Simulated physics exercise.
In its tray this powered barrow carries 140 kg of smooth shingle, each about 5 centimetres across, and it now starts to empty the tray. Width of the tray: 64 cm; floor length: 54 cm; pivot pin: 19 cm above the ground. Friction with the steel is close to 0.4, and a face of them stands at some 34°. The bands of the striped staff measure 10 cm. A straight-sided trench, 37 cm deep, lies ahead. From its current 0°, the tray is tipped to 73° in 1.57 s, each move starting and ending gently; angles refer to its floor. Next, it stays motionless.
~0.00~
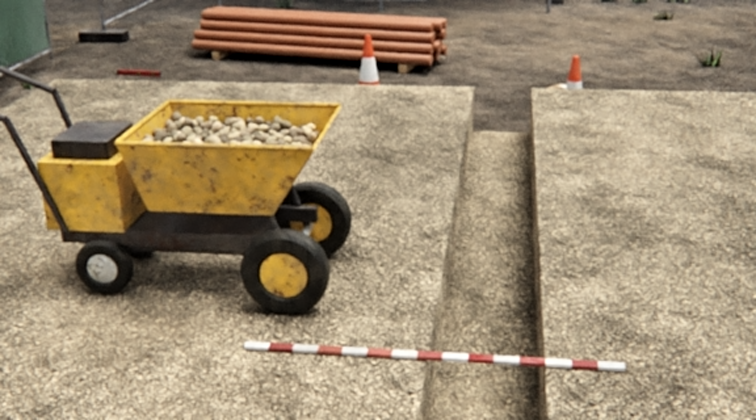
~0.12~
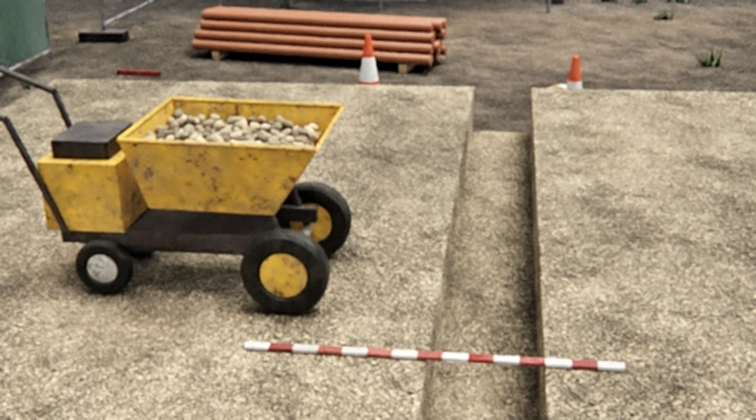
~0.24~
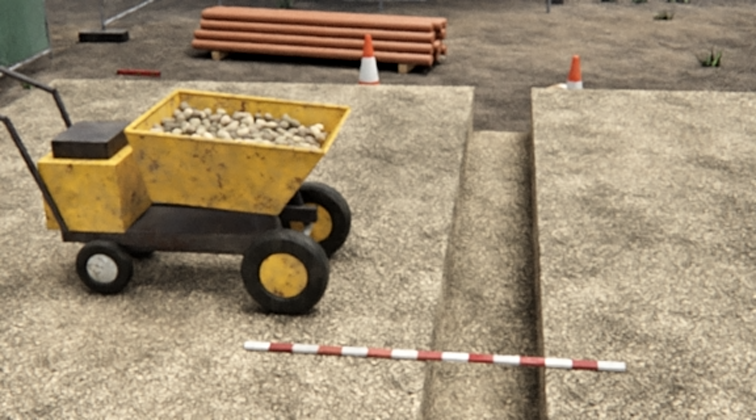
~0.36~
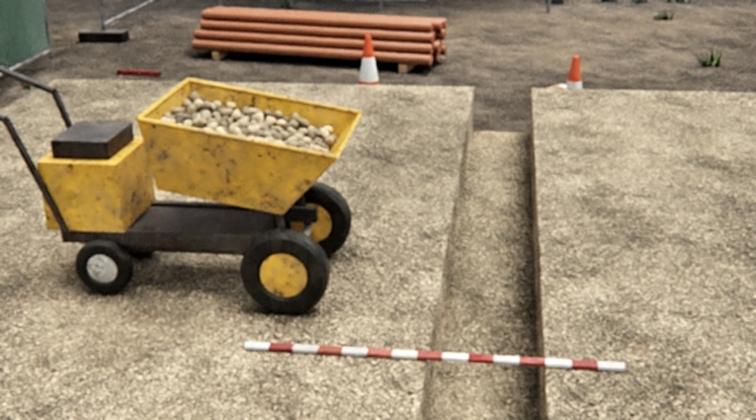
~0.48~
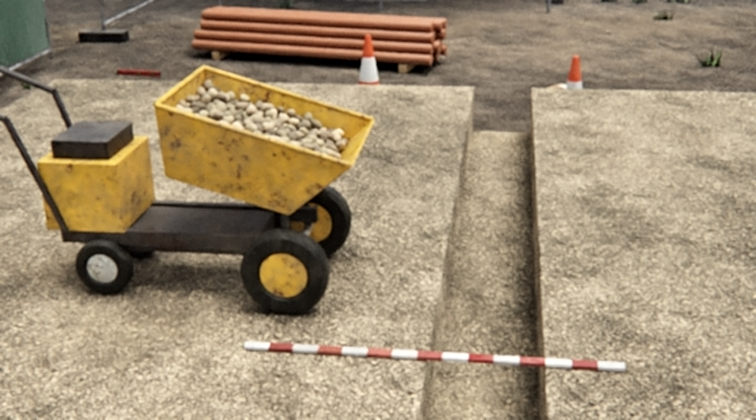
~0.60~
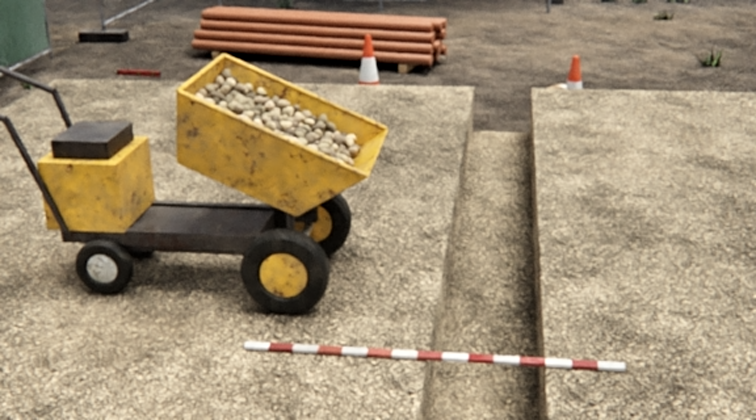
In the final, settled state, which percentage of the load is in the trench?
100 per cent is in the trench.
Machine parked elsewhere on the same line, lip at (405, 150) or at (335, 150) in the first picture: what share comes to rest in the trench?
That gives roughly 40 per cent and roughly 100 per cent.
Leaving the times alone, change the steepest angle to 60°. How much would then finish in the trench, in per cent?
Roughly 70 per cent would end in the trench.
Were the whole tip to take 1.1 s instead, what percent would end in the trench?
With that change, it comes to around 100 per cent.
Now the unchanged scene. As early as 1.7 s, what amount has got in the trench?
About 55 per cent by then.
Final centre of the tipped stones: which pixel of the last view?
Look at roughly (492, 348).
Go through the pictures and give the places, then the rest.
In the first frame, lip at (313, 149), floor tilted 0°, highest stones at (202, 127).
In the second frame, the tray is at 1°, its lip at (316, 150); the top of the load is at (194, 126); the stones move at 0.2 m/s on average.
In the third frame, lip at (324, 153), floor tilted 5°, highest stones at (193, 119); the stones move at 0.3 m/s on average.
In the fourth frame, the tray is at 10°, its lip at (336, 158); the top of the load is at (193, 106); the stones move at 0.5 m/s on average.
In the fifth frame, the tray is at 16°, its lip at (351, 166); the top of the load is at (207, 95); the stones move at 0.5 m/s on average.
In the sixth frame, the tray is at 24°, its lip at (367, 176); the top of the load is at (222, 85); the stones move at 0.6 m/s on average.
After 1.2 s the floor is at 62°; 99 % in the tray, 1 % short of the trench; the foremost stones are at (435, 236).
After 1.7 s the floor is at 73°; 45 % in the tray, 1 % short of the trench, 55 % in the trench; the foremost stones are at (535, 332).
After 2.0 s the floor is at 73°; 20 % in the tray, 79 % in the trench; the foremost stones are at (547, 344).
After 4.0 s the floor is at 73°; 0 % in the tray, 100 % in the trench; the foremost stones are at (552, 347).
